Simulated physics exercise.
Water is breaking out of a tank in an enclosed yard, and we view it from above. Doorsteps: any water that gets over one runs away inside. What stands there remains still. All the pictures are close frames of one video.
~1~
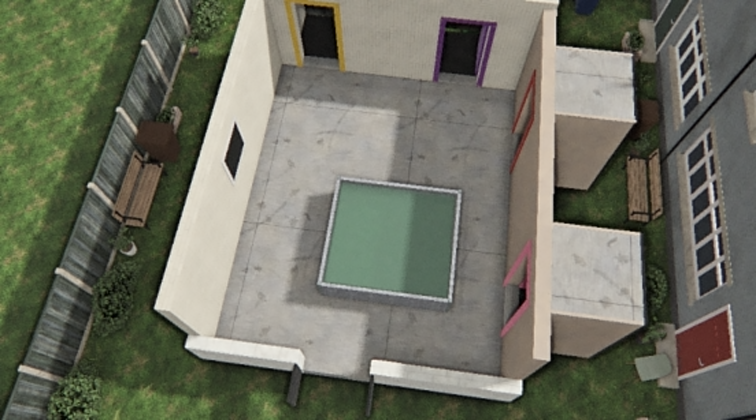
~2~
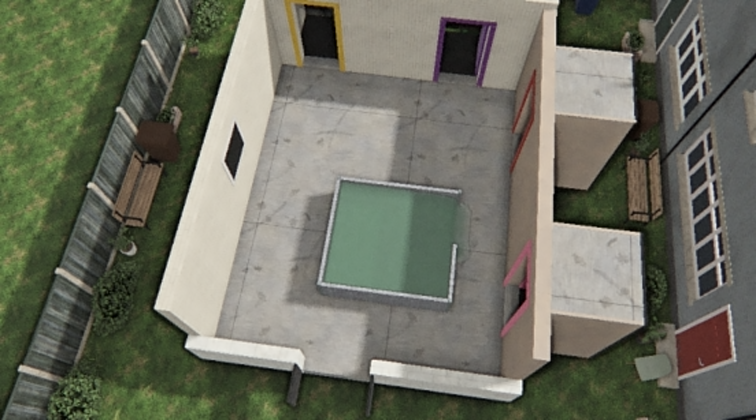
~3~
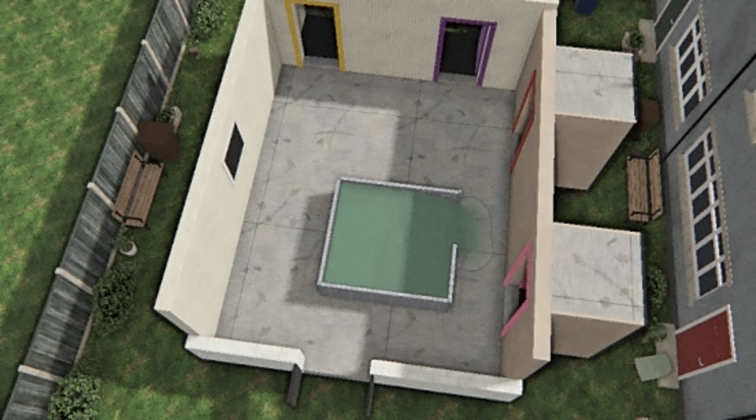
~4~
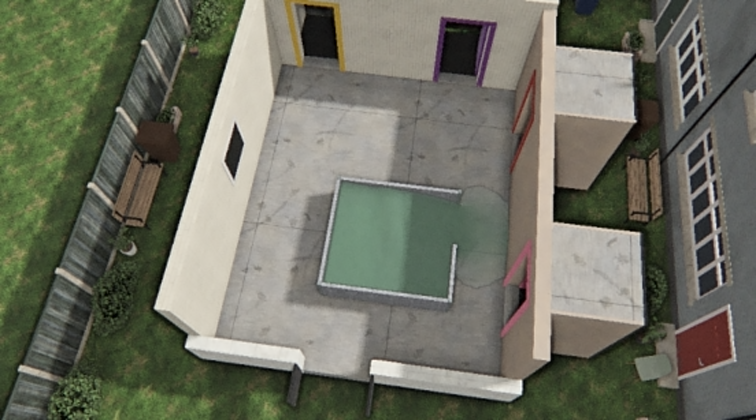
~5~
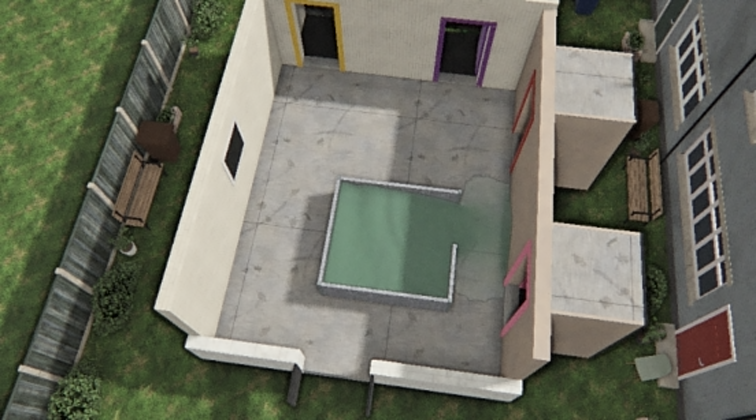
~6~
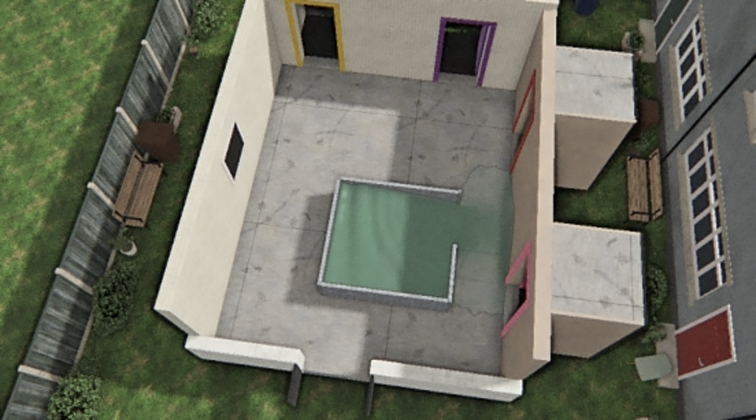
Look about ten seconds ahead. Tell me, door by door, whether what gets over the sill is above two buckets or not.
As I see it, yellow door: Within the cap; red door: Over the cap; purple door: Over the cap; pink door: Within the cap.
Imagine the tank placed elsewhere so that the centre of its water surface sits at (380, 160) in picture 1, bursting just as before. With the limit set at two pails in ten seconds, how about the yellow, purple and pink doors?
Yellow falls short, purple exceeds the limit, pink falls short.
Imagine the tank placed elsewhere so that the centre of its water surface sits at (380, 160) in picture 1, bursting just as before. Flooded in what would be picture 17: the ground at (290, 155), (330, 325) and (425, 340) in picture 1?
Taking the three spots in turn, I'd say spared, then spared, then spared.
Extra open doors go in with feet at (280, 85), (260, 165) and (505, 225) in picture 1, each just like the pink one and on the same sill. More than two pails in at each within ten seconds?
Result, in listed order - doesn't reach the limit, doesn't reach the limit, gets past the limit.
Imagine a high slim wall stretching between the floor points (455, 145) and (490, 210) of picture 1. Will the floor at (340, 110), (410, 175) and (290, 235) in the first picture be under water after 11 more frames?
Taking the points in the order given, they are high and dry, inundated and high and dry.
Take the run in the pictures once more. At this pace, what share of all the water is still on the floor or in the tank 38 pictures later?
Roughly 92 %.
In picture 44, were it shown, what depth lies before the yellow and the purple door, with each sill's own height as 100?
Roughly 40 % and 330 %, respectively.
A moment on, water covers 15 % of the floor; the yellow door not reached, the red door wet at the sill, nothing in, the purple door not reached, the pink door wet at the sill, nothing in.
Next, water covers 30 % of the floor; the yellow door not reached, the red door under two buckets in, the purple door under two buckets in, the pink door wet at the sill, nothing in.
Then, water covers 50 % of the floor; the yellow door not reached, the red door over two buckets in, the purple door far over two buckets in, the pink door wet at the sill, nothing in.
Later, water covers 85 % of the floor; the yellow door wet at the sill, nothing in, the red door over two buckets in, the purple door far over two buckets in, the pink door wet at the sill, nothing in.
In the end, water covers 100 % of the floor; the yellow door wet at the sill, nothing in, the red door over two buckets in, the purple door far over two buckets in, the pink door wet at the sill, nothing in.
